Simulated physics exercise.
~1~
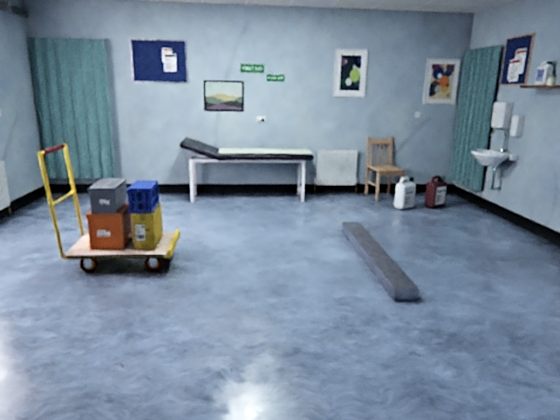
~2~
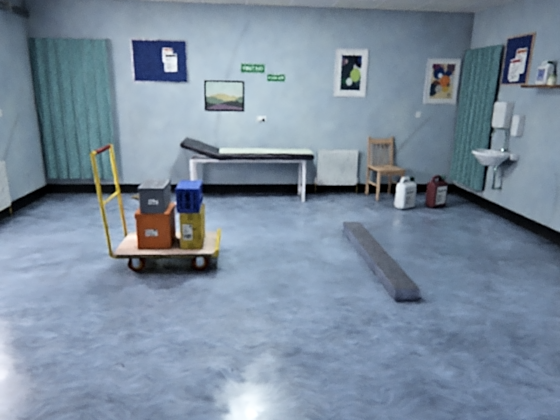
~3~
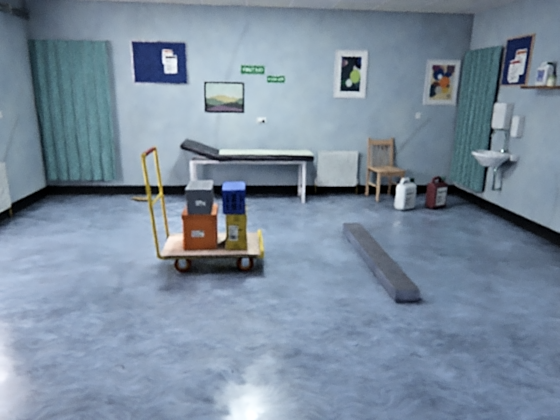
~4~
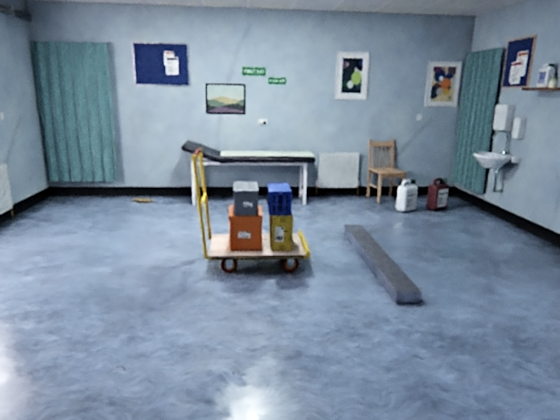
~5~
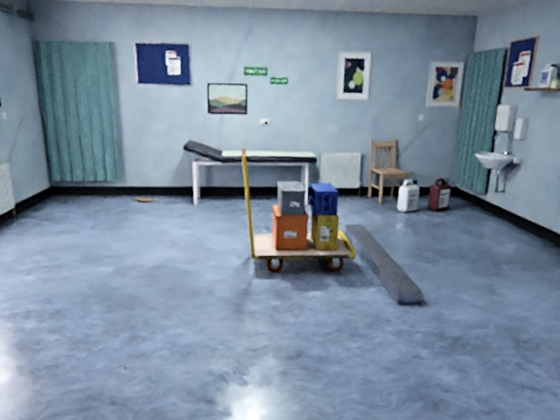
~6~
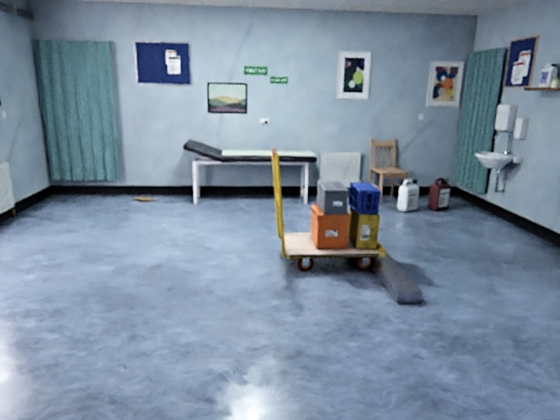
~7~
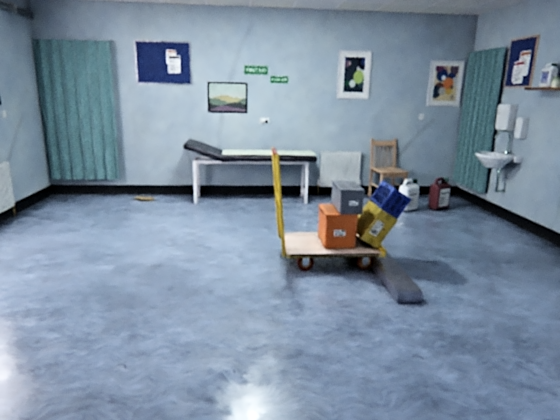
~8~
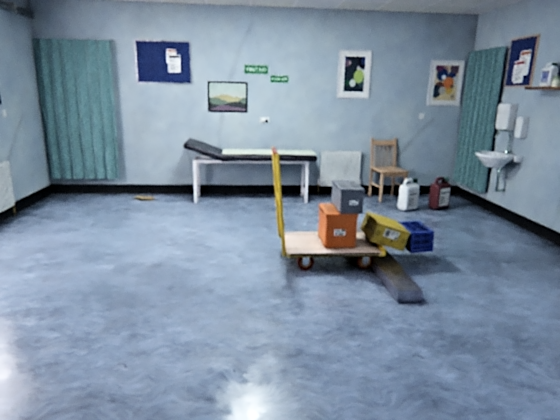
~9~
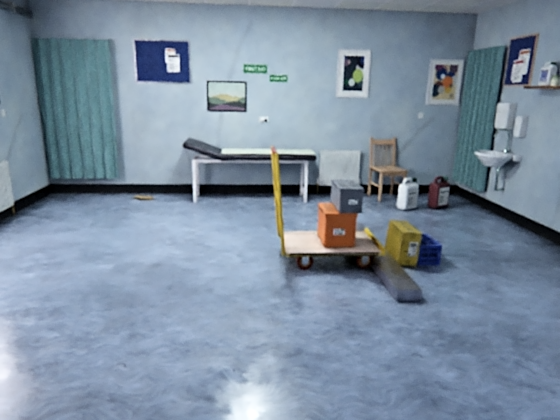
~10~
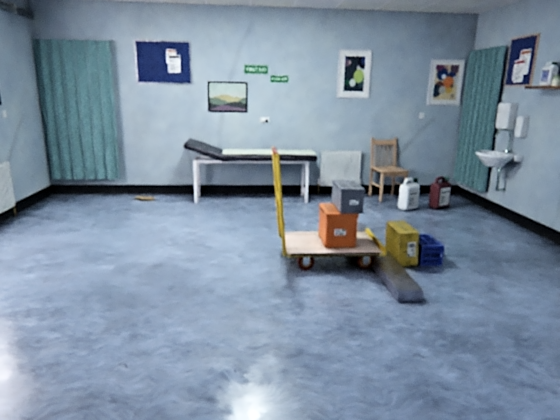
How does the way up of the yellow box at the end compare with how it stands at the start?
At the start the yellow box stands upright on the trolley, but by the end it has turned over and rests upside down on the floor.
